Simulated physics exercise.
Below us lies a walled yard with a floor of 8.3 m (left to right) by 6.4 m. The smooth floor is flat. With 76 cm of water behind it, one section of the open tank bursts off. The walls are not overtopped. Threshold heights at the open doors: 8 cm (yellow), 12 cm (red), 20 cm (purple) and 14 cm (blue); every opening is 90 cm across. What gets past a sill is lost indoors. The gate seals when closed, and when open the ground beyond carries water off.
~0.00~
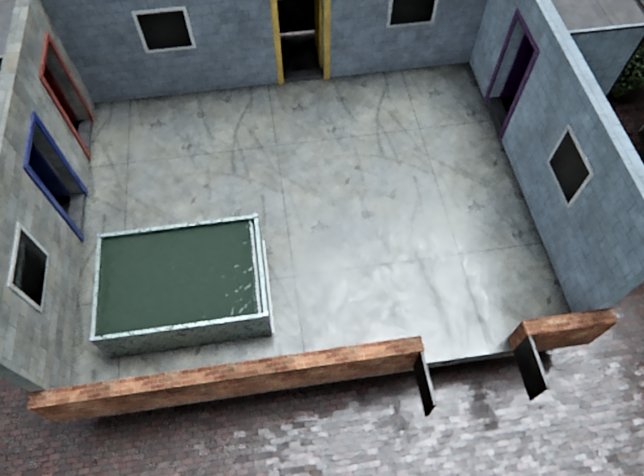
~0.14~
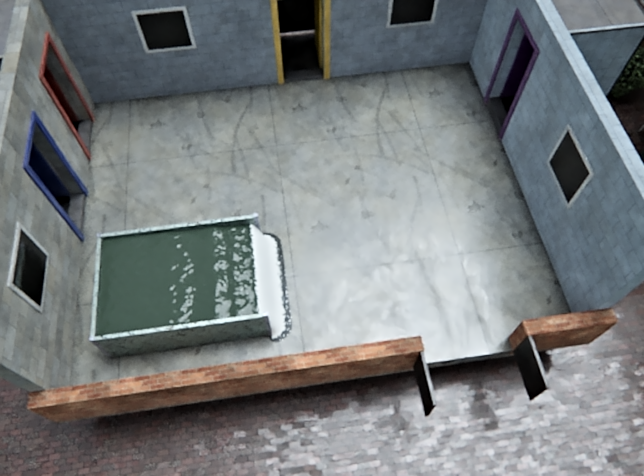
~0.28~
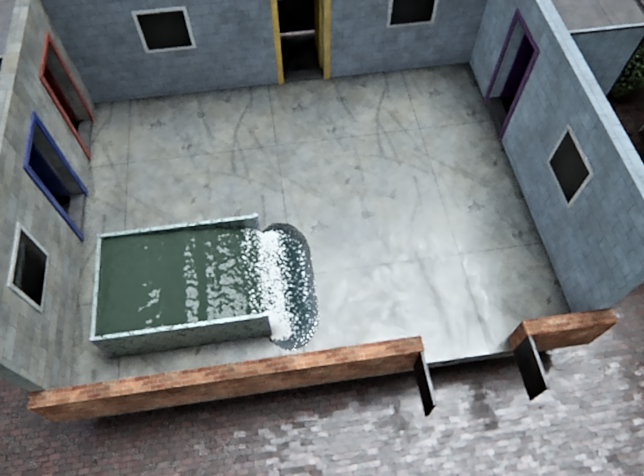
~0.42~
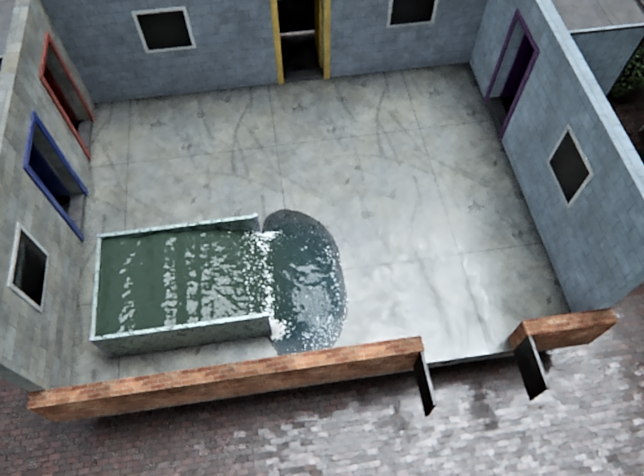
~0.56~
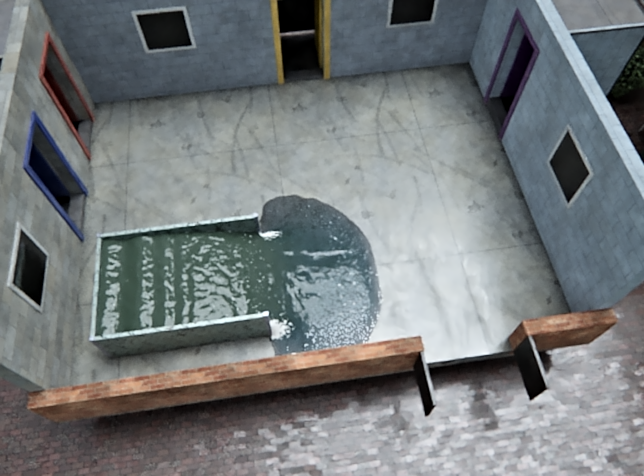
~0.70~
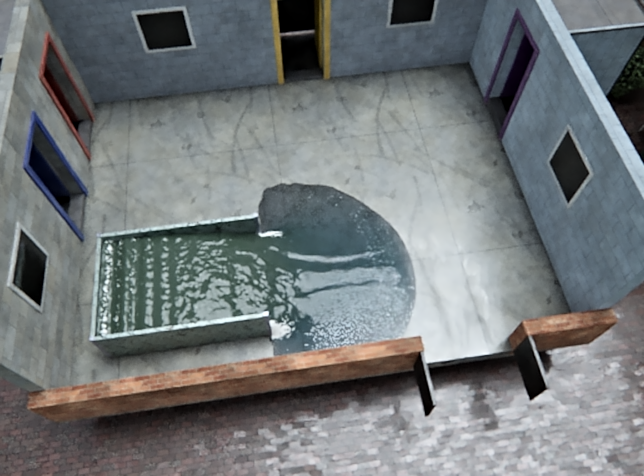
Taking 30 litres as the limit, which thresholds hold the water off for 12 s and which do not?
Door by door: At the yellow door it does not reach the limit; at the red door it does not reach the limit; at the purple door it stays under the limit; at the blue door it keeps below the limit.
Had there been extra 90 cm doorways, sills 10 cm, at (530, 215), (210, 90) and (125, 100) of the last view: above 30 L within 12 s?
In that order: Above, not over, not over.
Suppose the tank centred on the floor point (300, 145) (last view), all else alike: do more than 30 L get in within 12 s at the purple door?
Against that limit: Purple past it.
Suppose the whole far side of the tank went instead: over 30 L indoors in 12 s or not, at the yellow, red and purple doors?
Then: Yellow over, red over, purple not over.
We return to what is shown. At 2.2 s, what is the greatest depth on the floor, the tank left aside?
Roughly 42 cm.
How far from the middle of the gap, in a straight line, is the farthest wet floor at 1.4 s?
Some 5.2 m out.
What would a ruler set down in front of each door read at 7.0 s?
In cm: Yellow 11, red 0, purple 13, blue 0.
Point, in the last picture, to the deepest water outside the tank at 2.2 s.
At about (560, 318).
After 1.4 s water covers 35 % of the floor and is deepest (32 cm) near (277, 297); yellow door not reached, red door not reached, purple door not reached, blue door not reached.
After 2.2 s water covers 45 % of the floor and is deepest (42 cm) near (560, 318); yellow door not reached, red door not reached, purple door not reached, blue door not reached.
After 3.5 s water covers 55 % of the floor and is deepest (42 cm) near (468, 65); yellow door not reached, red door not reached, purple door 17 cm at the sill, 0 L in, blue door not reached.
After 7.0 s water covers 75 % of the floor and is deepest (16 cm) near (447, 97); yellow door 11 cm at the sill, 1 L in, red door not reached, purple door 13 cm at the sill, 0 L in, blue door not reached.
After 12.0 s water covers 100 % of the floor and is deepest (16 cm) near (69, 401); yellow door 6 cm at the sill, 7 L in, red door 10 cm at the sill, 8 L in, purple door 6 cm at the sill, 0 L in, blue door 8 cm at the sill, 0 L in.
